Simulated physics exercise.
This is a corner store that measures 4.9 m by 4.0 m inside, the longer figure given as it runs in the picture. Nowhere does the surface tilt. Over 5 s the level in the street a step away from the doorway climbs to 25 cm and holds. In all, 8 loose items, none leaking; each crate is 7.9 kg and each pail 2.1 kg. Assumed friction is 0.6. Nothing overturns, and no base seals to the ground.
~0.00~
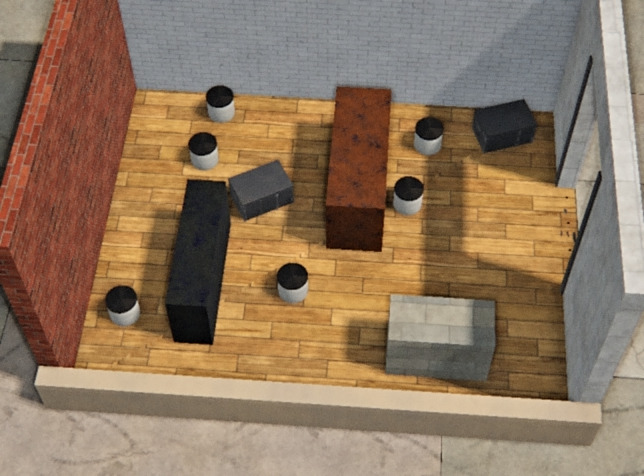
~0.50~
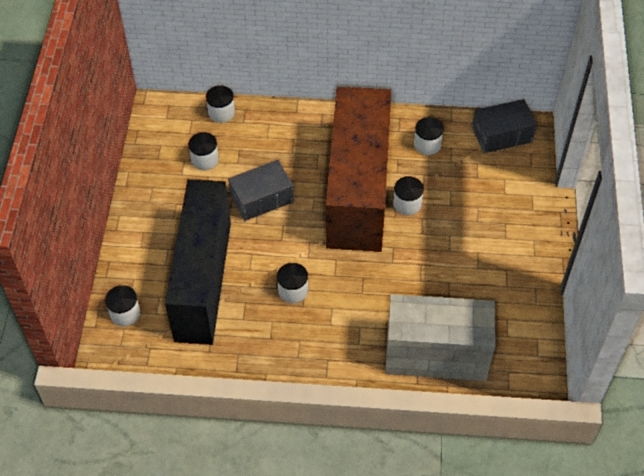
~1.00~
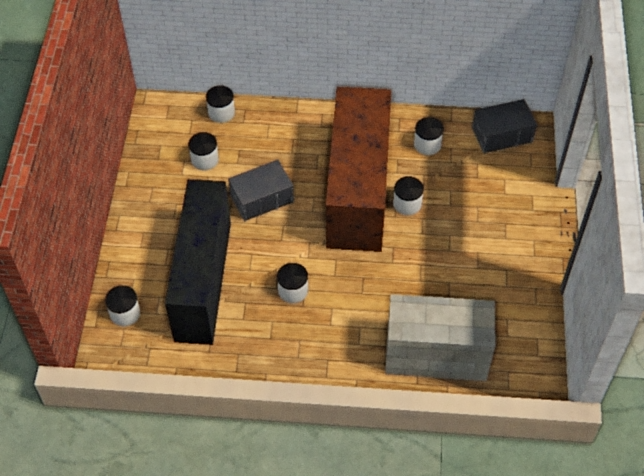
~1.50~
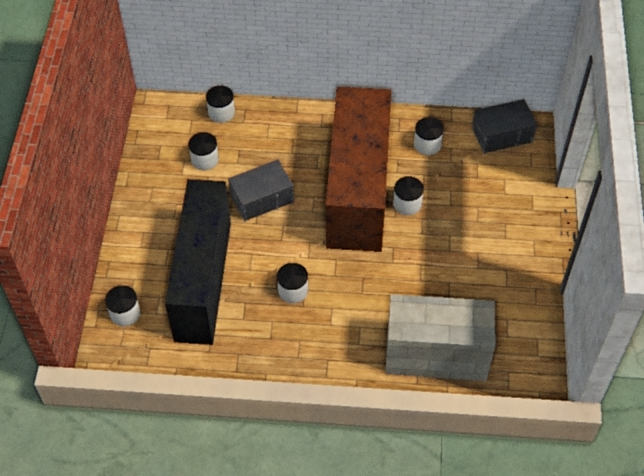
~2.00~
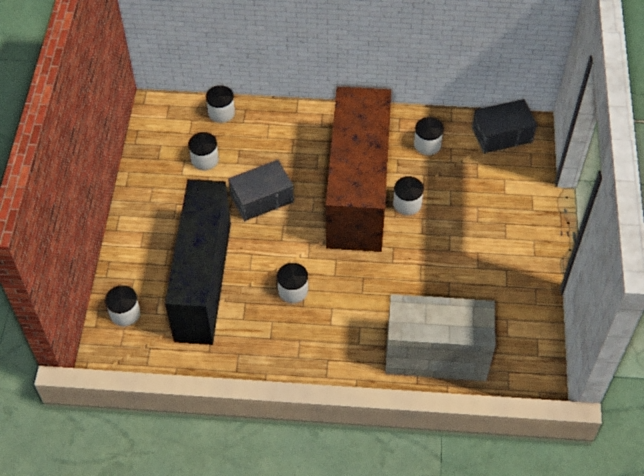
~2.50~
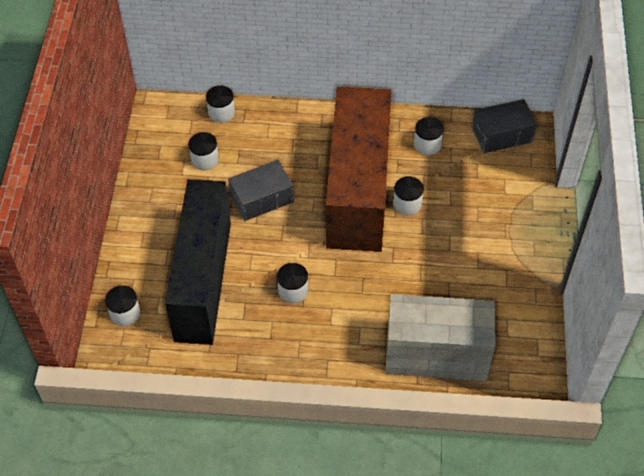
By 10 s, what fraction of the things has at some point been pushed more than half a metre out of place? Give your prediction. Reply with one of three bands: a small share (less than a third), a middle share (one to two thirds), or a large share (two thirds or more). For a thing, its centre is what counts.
A large share, two thirds or more.
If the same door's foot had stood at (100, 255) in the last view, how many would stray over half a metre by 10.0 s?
Then the count would be 6.
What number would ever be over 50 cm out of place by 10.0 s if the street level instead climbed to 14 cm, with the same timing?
4.
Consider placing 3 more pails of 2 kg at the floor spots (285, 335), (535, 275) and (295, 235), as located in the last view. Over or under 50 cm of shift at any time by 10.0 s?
First exceeds it, second exceeds it, third stays within it.
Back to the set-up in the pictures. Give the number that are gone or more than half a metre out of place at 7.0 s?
The number by then is 2.
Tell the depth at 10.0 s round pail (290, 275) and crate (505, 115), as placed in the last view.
About 5 and 10 cm.
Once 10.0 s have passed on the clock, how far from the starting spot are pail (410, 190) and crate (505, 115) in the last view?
Shifts: 100 cm / 50 cm.
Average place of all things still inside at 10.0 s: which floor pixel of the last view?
Mean position: Approximately (297, 163).
After 3.5 s 0 of 8 are over 50 cm from their spots; 0 afloat.
After 4.5 s 0 of 8 are over 50 cm from their spots; 1 afloat.
After 7.0 s 2 of 8 are over 50 cm from their spots; 4 afloat.
After 10.0 s 7 of 8 are over 50 cm from their spots, and 7 have been at some point; 8 afloat.
